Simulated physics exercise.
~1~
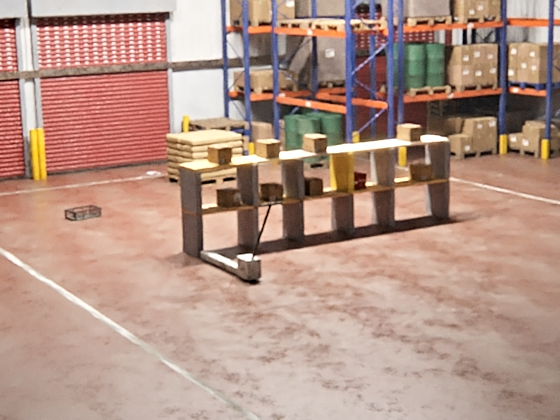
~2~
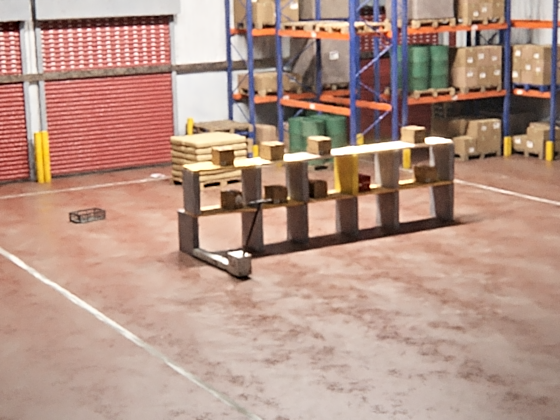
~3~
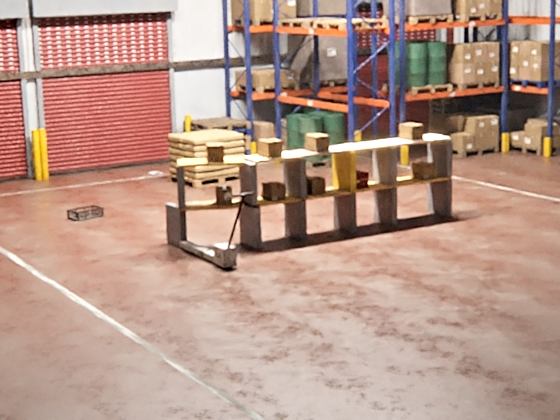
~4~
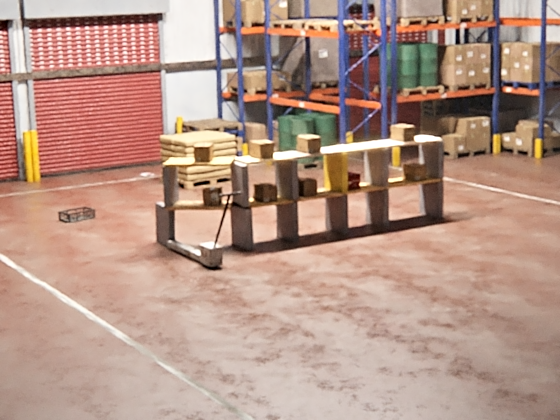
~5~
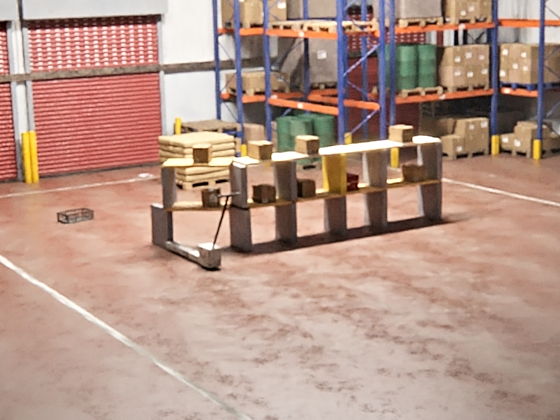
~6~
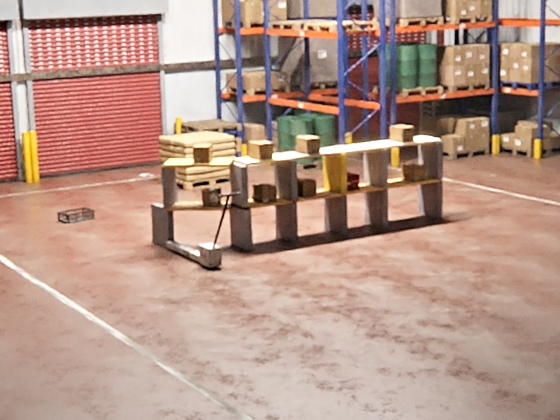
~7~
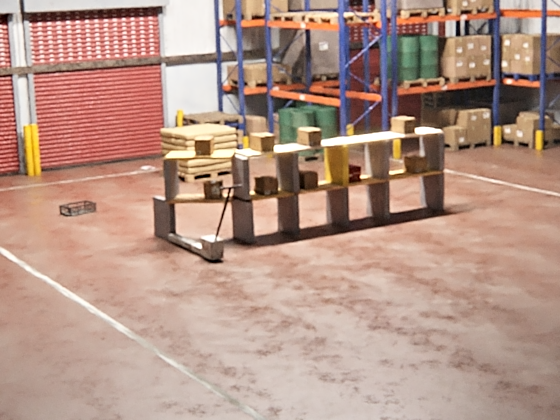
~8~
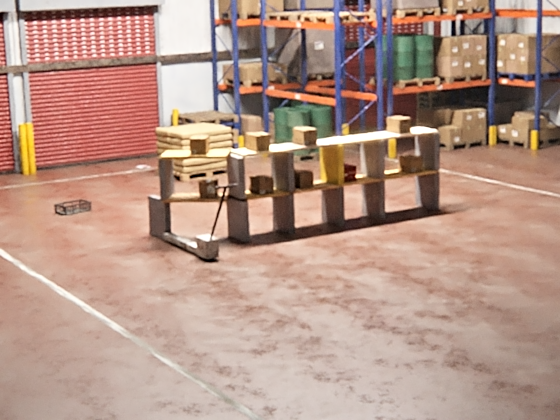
A low floor jack with a long handle sits at the near left end of a two-tier row of grey uprights and pale boards, seen from slightly above by a gently swaying camera in a warehouse. Small brown cartons rest on both tiers, and one upright toward the middle is yellow. Red shutters stand behind at left, loaded pallet racks at right. The jack shifts left with the end upright, opening a wider gap beside its neighbour. Then it stops, and the row stays standing, its boards and cartons still up.
